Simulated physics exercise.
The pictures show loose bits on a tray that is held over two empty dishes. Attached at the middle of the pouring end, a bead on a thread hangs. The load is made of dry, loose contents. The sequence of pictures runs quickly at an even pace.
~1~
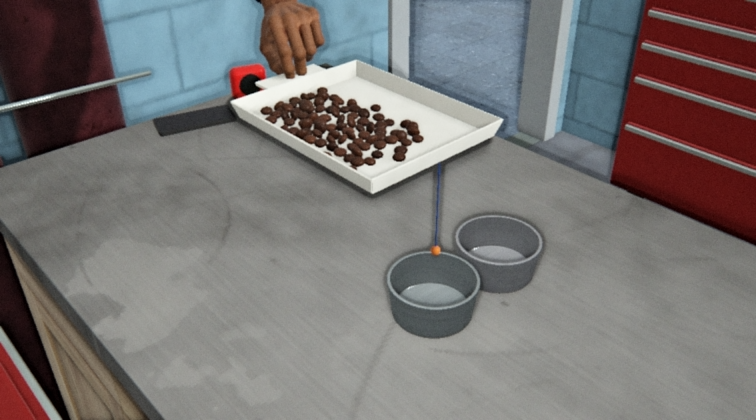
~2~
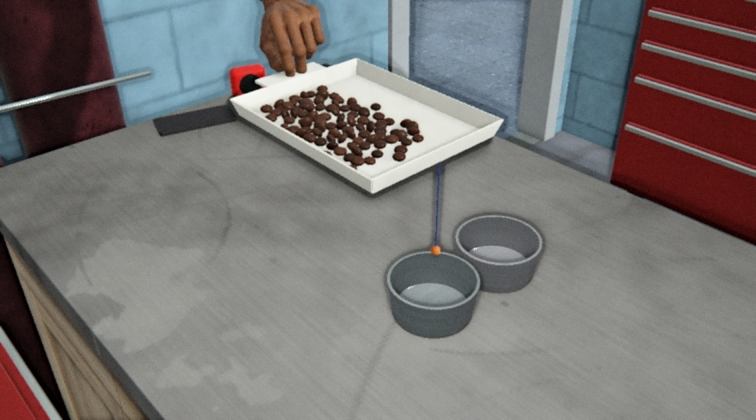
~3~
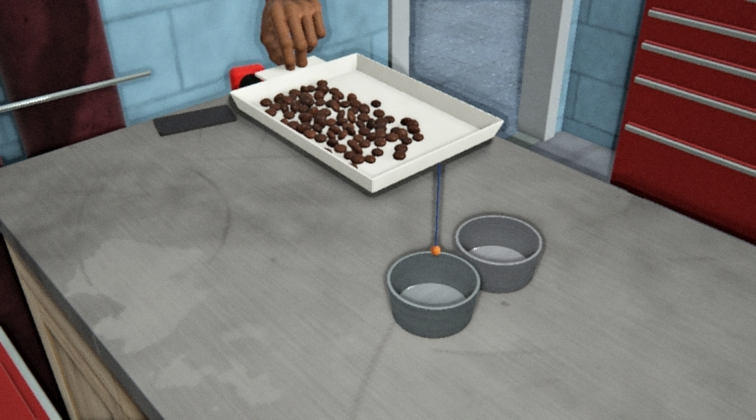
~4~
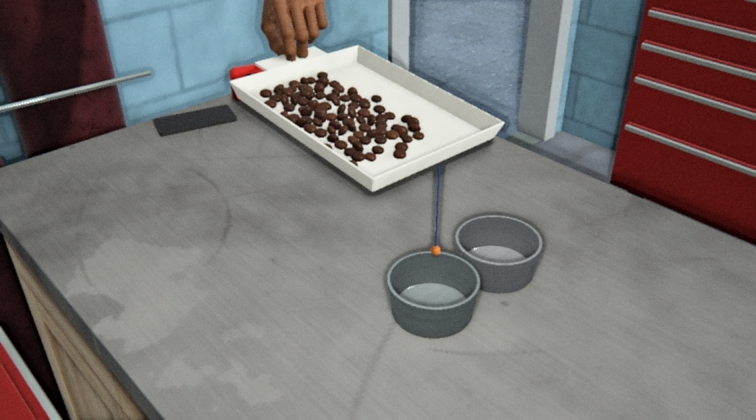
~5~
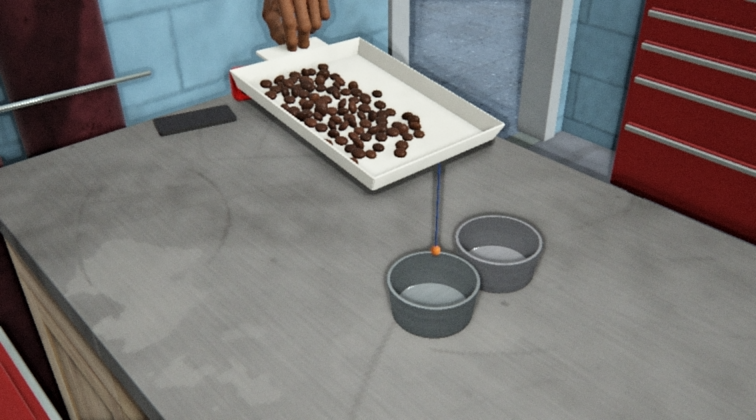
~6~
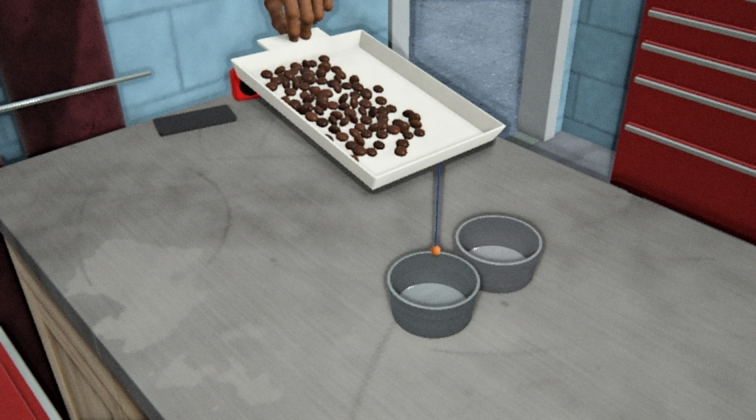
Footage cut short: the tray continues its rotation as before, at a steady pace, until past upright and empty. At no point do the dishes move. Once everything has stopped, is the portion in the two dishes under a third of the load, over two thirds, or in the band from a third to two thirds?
Between both dishes you'd find most of it, past two thirds.
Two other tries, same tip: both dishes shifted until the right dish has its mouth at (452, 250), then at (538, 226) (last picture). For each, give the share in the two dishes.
In order: 20 percent and 80 percent.
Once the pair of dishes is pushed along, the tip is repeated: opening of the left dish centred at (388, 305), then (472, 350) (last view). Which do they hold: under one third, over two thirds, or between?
Try 1 - in the middle band; try 2 - below one third.
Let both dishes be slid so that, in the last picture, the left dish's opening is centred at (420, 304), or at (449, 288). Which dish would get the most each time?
First try, the dish at right; second try, the dish at right.
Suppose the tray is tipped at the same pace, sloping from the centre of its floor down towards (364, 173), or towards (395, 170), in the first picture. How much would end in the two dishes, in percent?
So it's 10 percent with the first slope and 30 percent with the other.
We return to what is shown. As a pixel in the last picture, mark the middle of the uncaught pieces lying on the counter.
It's centred at about (515, 322).
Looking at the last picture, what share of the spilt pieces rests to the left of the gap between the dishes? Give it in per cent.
Near 0 %.
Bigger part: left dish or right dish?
Fuller: The right dish.
Soon after the last picture, tray tipped steeply; nearly all on the tray; a stray few outside both; a stray few in the air.
A little later, tray tipped right over; about a quarter on the tray; a small part in the left dish; about a quarter in the right dish; a small part outside both; about a quarter in the air.
Later still, tray tipped past a quarter turn; about a quarter in the left dish; about half in the right dish; about a quarter outside both.
At rest, tray tipped past a quarter turn; about a quarter in the left dish; about half in the right dish; about a quarter outside both.
